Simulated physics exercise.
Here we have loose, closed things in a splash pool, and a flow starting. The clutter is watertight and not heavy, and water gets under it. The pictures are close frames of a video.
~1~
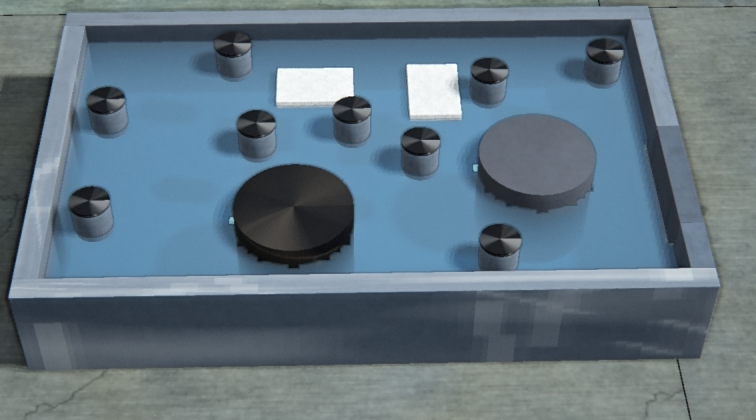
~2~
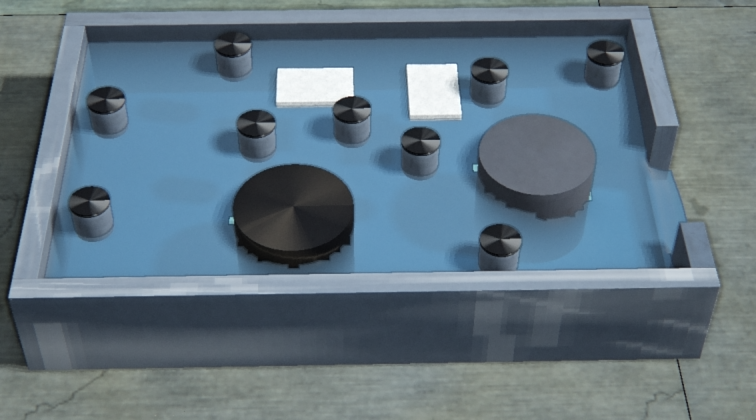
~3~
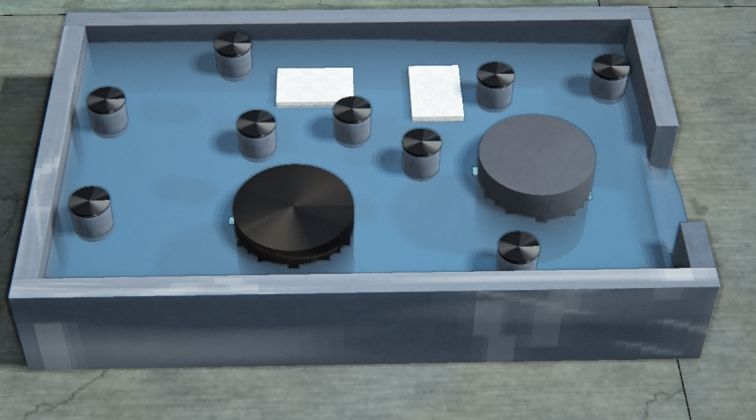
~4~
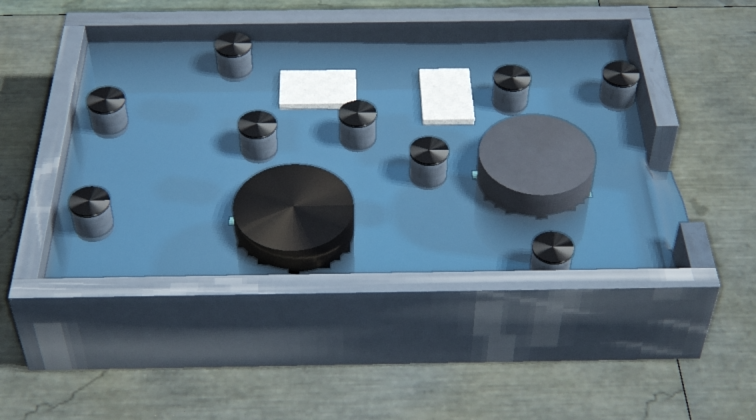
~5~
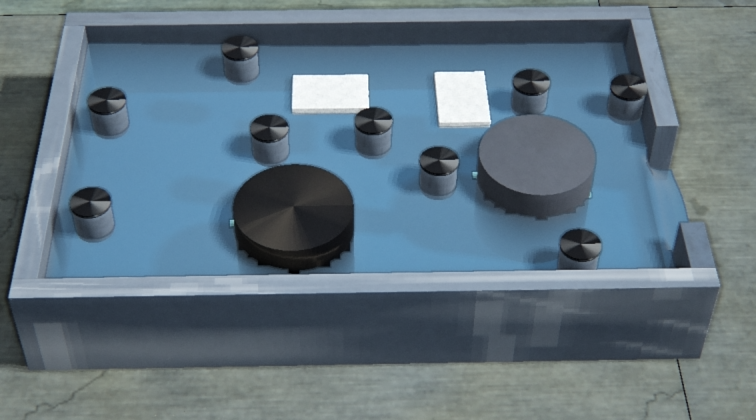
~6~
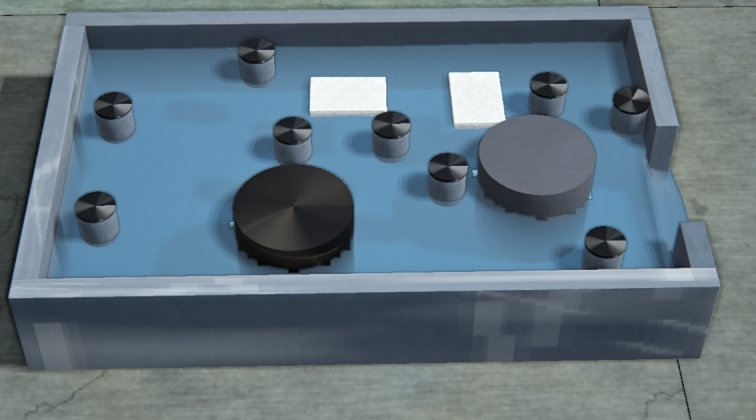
Small dark-topped pails and two white slabs drifting rightward in a shallow blue pool after a gap opens in its right wall.
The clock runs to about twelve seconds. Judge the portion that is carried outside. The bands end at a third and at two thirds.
It is between one and two thirds.
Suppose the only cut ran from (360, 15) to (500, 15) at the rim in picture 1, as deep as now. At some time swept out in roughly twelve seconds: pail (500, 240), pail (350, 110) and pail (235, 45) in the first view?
As listed: Left behind, yes, carried outside.
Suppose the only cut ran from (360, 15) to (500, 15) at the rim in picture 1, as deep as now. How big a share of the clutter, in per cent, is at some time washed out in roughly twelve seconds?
About 70 per cent.
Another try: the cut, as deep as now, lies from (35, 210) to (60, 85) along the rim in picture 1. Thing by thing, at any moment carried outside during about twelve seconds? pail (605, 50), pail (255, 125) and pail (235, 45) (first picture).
One after the other: Left behind, through, washed out.
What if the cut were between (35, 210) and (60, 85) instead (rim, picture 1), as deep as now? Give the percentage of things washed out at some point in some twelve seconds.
About 70 per cent.
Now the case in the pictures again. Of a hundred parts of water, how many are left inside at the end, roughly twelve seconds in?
Near 56 in a hundred.
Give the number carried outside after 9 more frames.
I count 3.
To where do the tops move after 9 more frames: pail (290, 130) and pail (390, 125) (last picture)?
Near (363, 146) and (444, 173).
A moment on, 0 of 11 are out; 11 afloat.
Next, 3 of 11 are out; 8 afloat.
Later, 4 of 11 are out; 7 afloat.
In the end, 5 of 11 are out; 6 afloat.
